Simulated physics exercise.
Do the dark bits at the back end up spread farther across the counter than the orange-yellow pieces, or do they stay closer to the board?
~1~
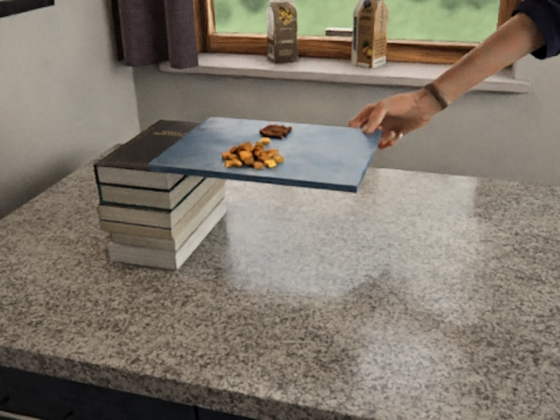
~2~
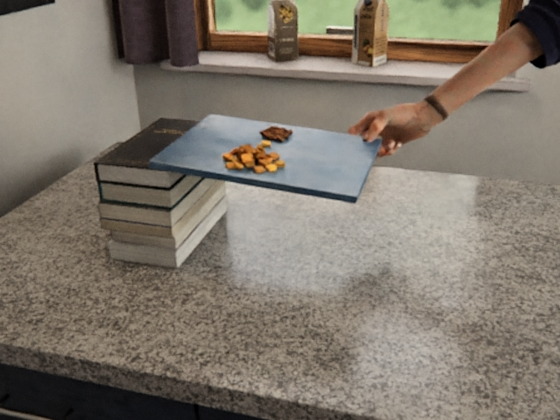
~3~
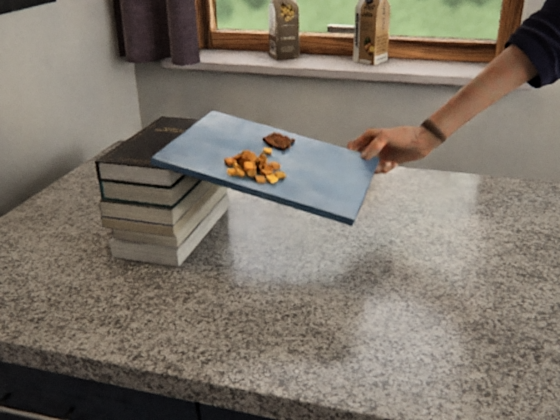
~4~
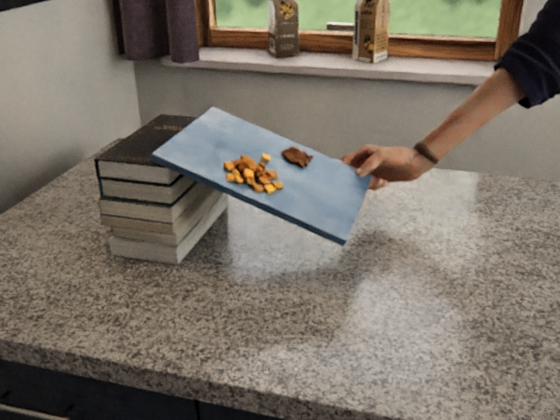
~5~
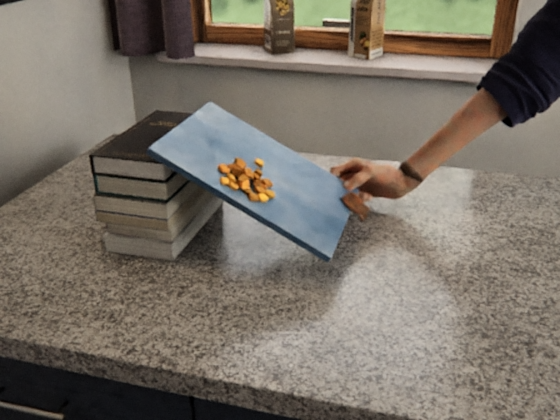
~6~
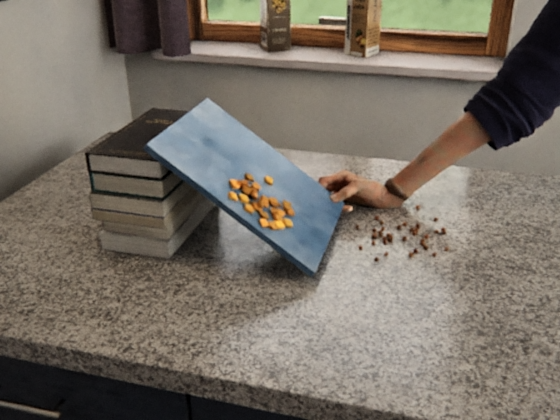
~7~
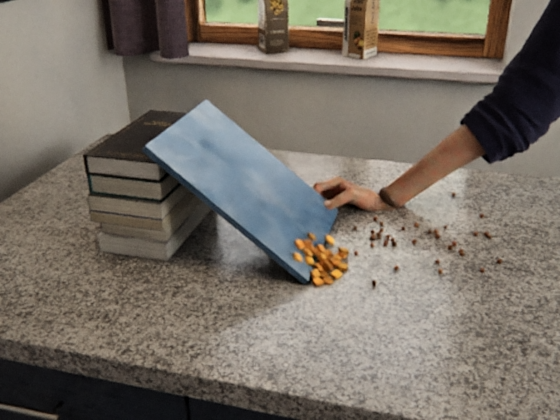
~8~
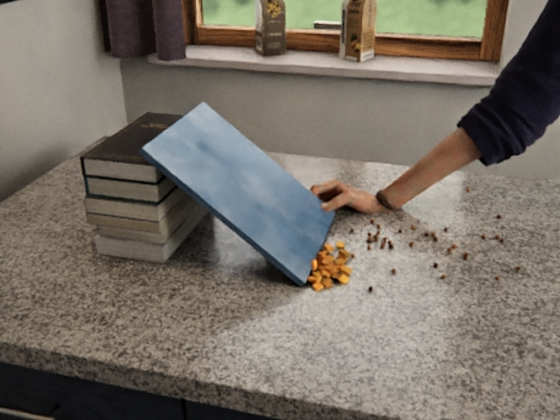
The dark bits end up farther out, scattered across the counter to the right, while the orange-yellow pieces stay heaped at the foot of the board.
A blue board leaning on a stack of books was lowered at its right end by a hand until it became a ramp; the dark bits slid off first and scattered across the counter, then the orange-yellow pieces slid down and heaped at its foot.
